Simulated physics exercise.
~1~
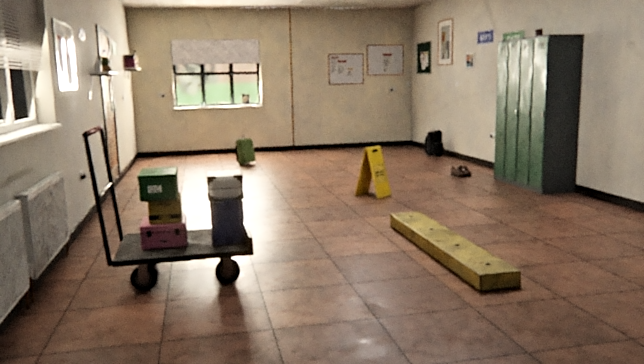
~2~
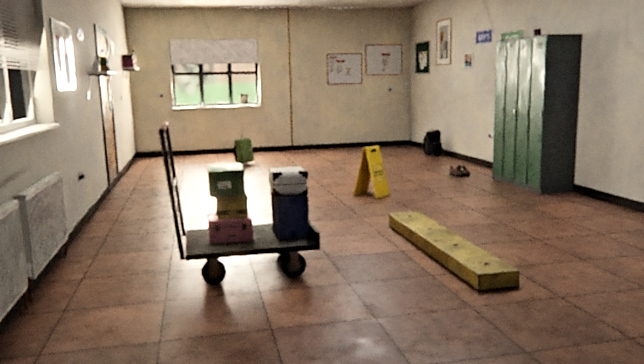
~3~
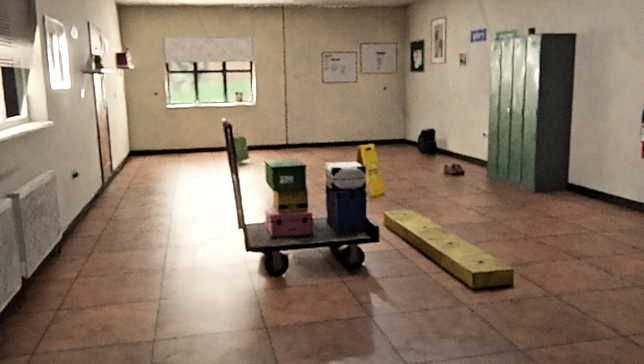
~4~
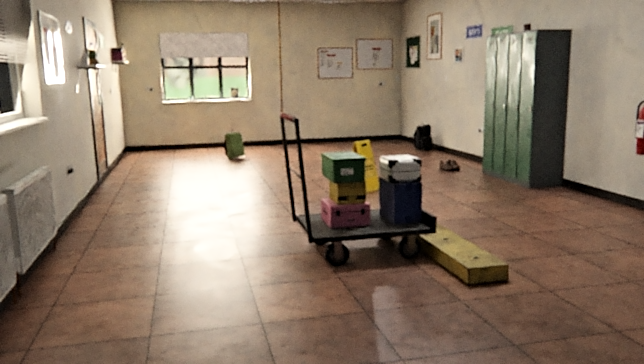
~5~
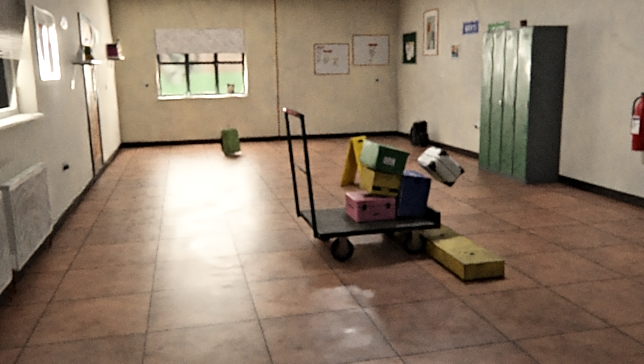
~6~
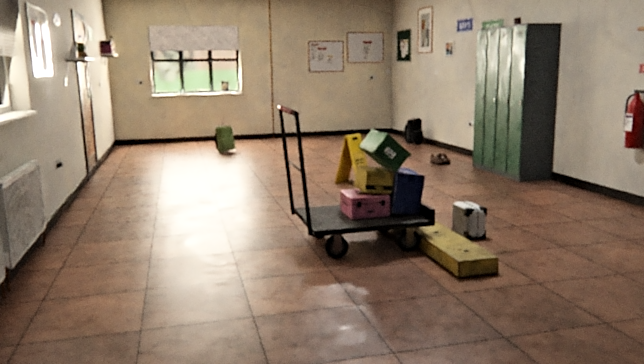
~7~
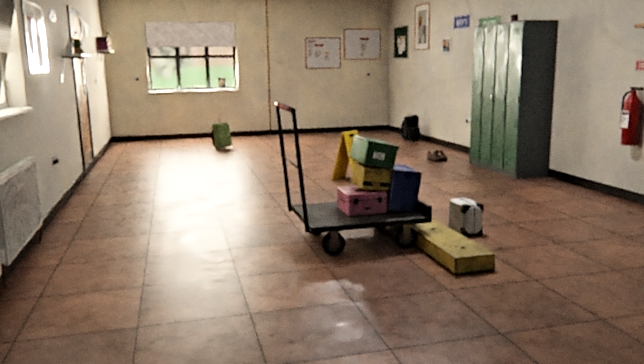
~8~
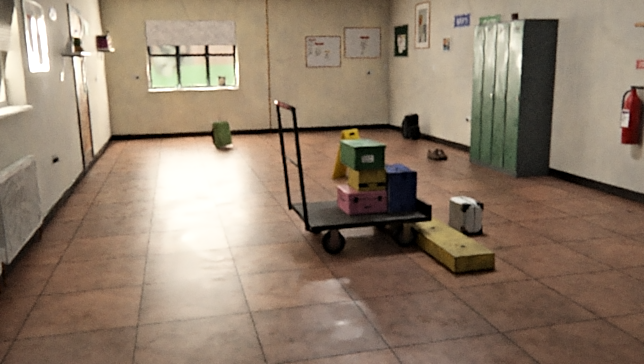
A flatbed trolley carrying stacked boxes rolls right across a tiled room and stops against a low yellow kerb. The white case tumbles off beyond the kerb, while the green box and blue container tilt, then settle upright on the deck with the yellow and pink boxes.
